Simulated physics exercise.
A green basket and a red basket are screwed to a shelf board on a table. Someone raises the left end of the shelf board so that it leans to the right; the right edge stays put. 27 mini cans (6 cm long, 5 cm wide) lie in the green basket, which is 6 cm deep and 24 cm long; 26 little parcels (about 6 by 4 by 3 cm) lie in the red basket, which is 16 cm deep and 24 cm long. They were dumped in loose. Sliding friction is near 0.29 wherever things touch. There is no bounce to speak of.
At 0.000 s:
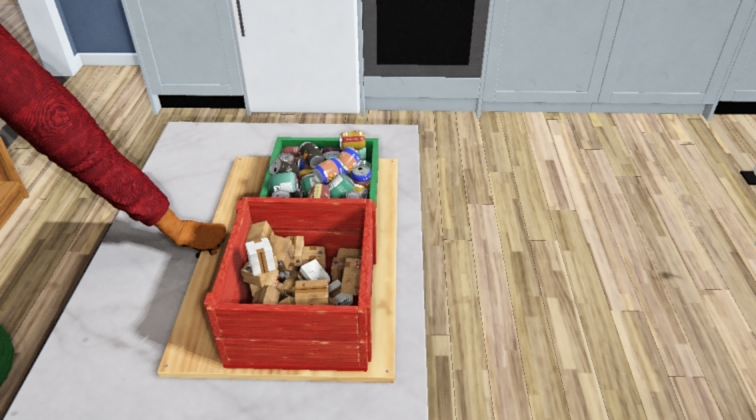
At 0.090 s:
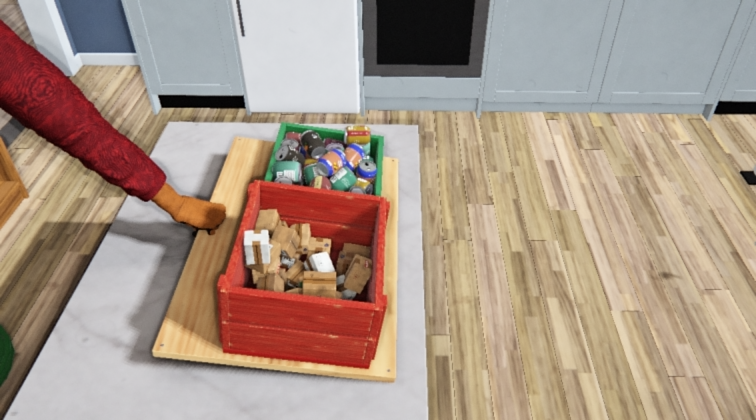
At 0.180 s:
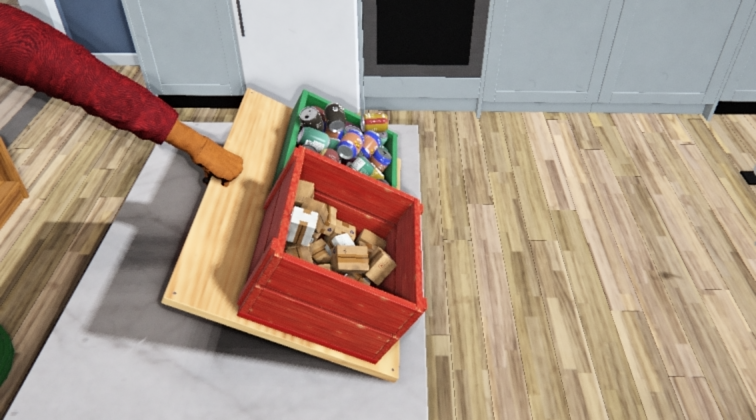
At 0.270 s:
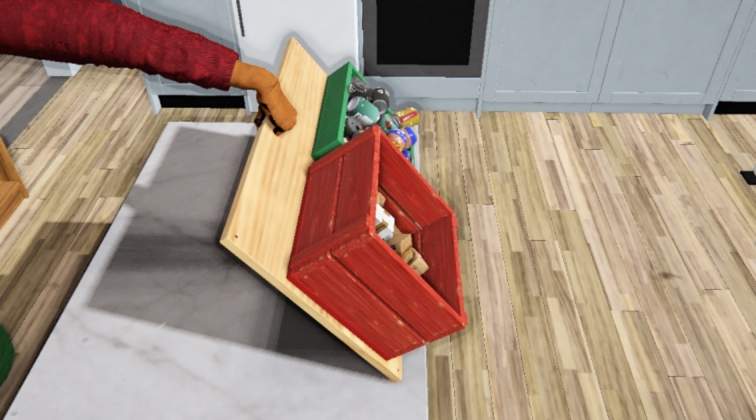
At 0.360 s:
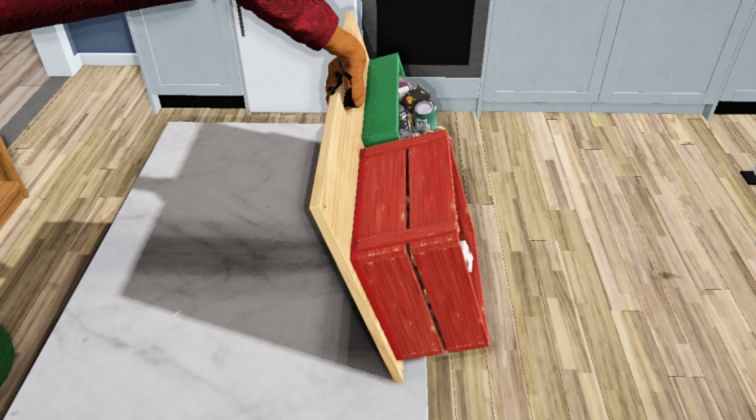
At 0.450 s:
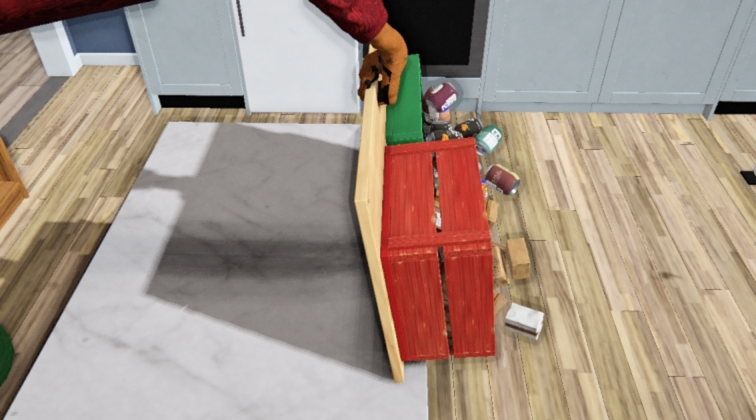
A gloved hand lifts the left side of a wooden board on a table, tilting it to the right with a green basket of cans and a red basket of small parcels attached. The board steepens until nearly upright, and cans and parcels tumble out of both baskets on the right.
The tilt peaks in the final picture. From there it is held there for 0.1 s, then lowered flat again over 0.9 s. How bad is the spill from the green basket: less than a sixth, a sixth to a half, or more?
Upwards of half of the mini cans leave the green basket.
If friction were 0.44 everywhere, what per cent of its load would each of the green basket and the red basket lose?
Then green basket 90, red basket 50 per cent.
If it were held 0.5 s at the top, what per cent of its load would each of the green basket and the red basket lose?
Then green basket 80, red basket 50 per cent.
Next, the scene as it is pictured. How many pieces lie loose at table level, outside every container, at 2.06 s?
About 0.
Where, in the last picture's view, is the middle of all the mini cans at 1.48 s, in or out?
Around (541, 370).
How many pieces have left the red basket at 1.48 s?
About: Red basket 12.
After 0.71 s, tilt 75°; 21 of 27 out of the green basket and 12 of 26 out of the red basket.
After 1.03 s, tilt 37°; 23 of 27 out of the green basket and 12 of 26 out of the red basket.
After 1.48 s, tilt 0°; 23 of 27 out of the green basket and 12 of 26 out of the red basket.
Outcome (at 2.06 s), 23 of 27 out of the green basket and 12 of 26 out of the red basket. Asked share, 23 of 27, 85 per cent.
